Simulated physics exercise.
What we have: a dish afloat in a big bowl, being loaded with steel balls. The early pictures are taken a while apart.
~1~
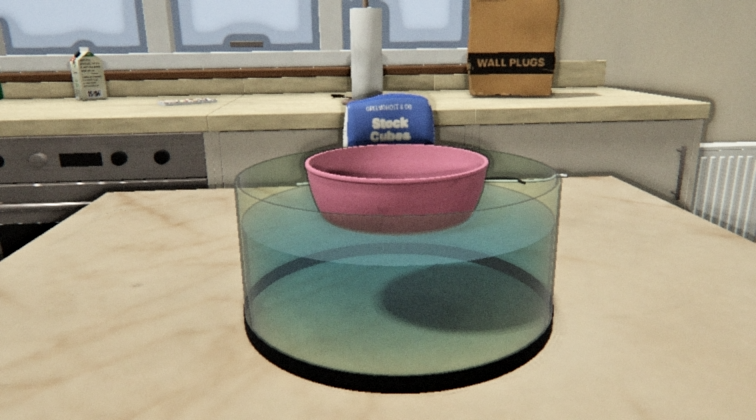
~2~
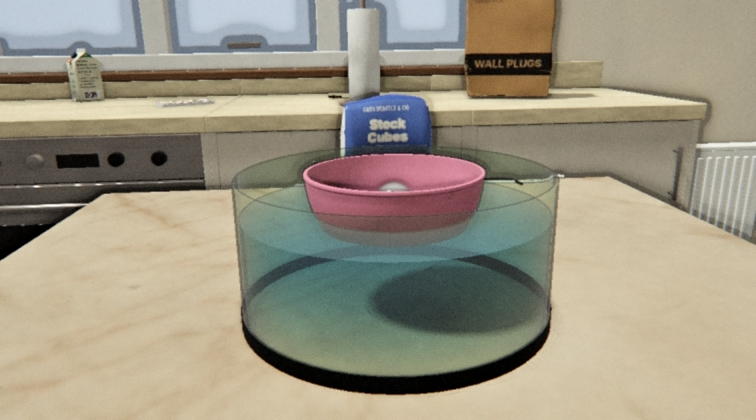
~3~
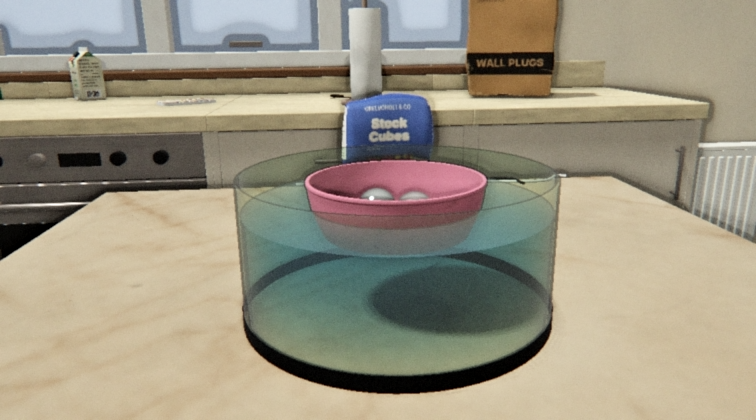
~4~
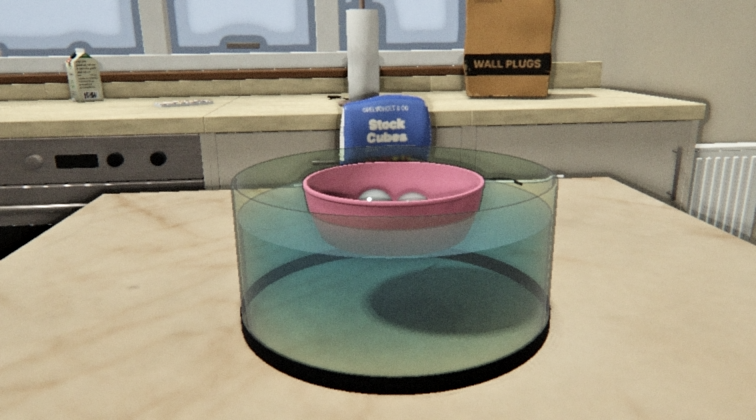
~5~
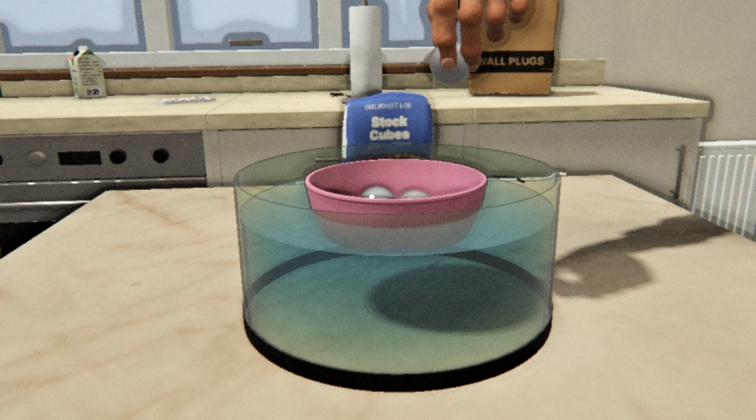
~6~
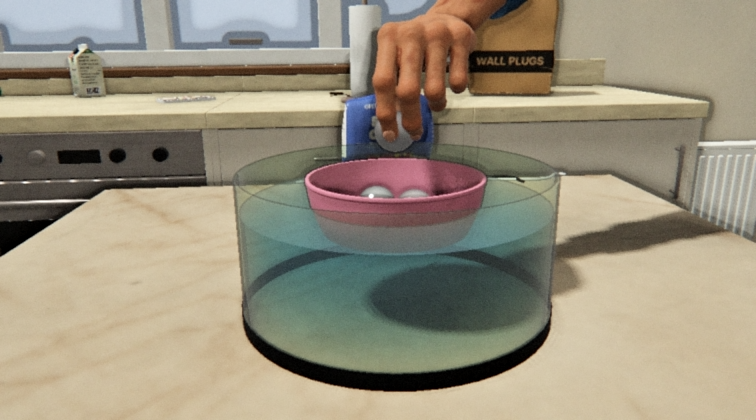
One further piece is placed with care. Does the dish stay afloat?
It stays afloat.
A moment on, the steel ball is in and the dish dips.
Further on, it steadies; about a third of its side above the surface.
When it is over, the dish floats; about a third of its side above the surface.
